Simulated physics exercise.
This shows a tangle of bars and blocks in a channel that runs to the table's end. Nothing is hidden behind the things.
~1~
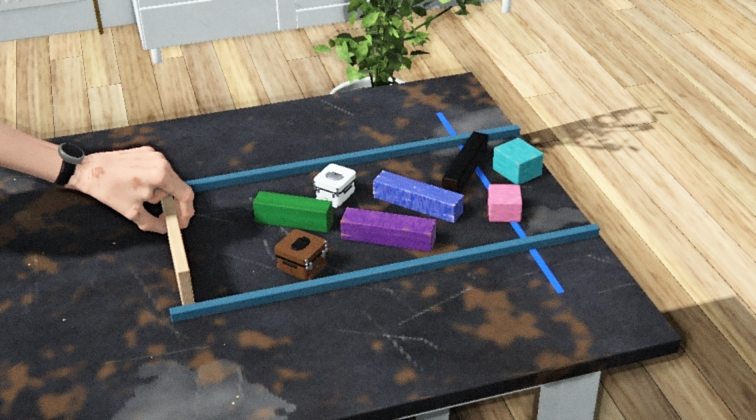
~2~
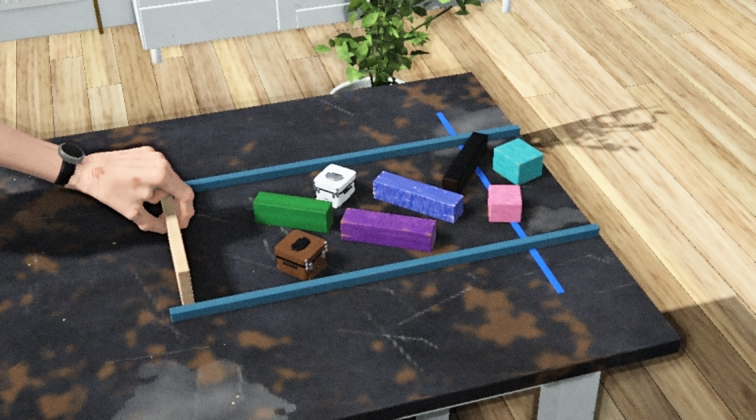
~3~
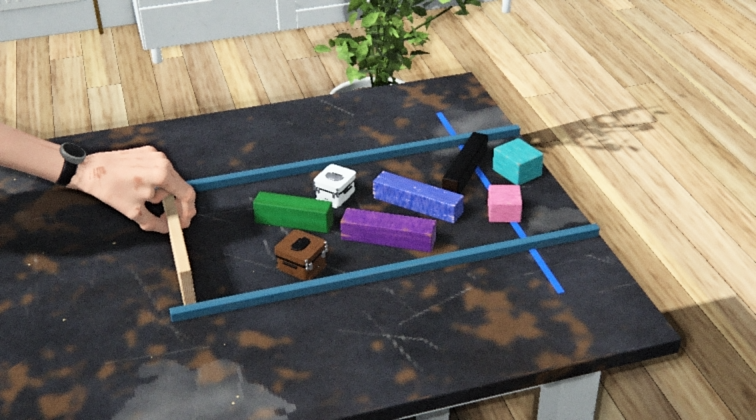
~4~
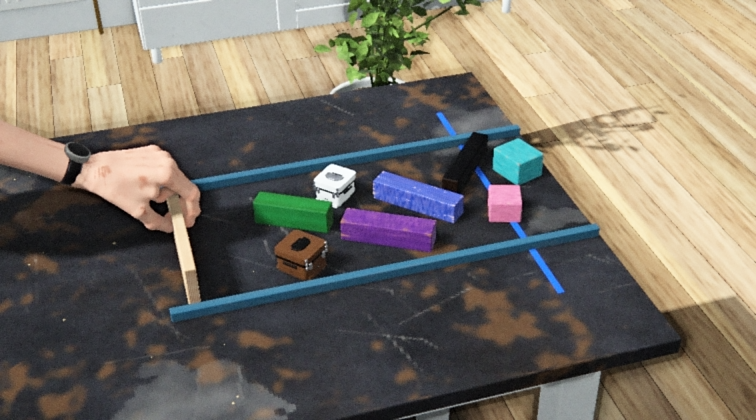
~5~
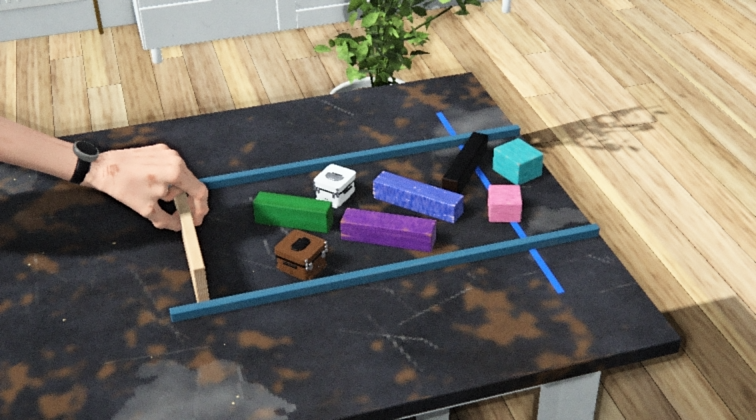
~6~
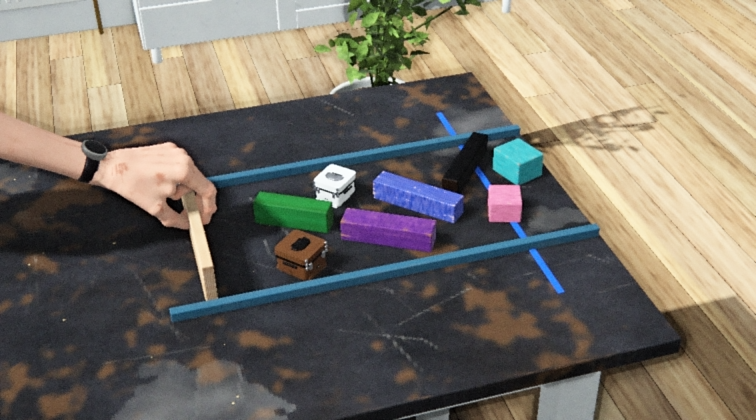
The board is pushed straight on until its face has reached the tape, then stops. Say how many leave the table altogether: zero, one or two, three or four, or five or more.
The number that fall off is one or two.
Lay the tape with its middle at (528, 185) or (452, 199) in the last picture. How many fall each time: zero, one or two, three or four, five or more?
The falls would be more than four; zero.
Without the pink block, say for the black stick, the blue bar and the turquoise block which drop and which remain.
The black stick remains up, the blue bar holds on, the turquoise block is lost.
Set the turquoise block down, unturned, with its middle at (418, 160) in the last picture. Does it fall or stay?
The turquoise block does not fall.
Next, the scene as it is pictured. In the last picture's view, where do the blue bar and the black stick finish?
About (524, 169), and the other about (524, 153).
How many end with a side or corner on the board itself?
In contact: 3.
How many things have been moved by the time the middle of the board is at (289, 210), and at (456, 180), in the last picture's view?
At the one place 3, at the other 8.
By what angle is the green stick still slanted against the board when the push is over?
Some 0 degrees.
A little later, none off yet; turquoise block at rest near (518, 162); pink block at rest near (505, 204); black stick at rest near (466, 164).
When it is over, the number that fall off is one or two; down, pink block and turquoise block.
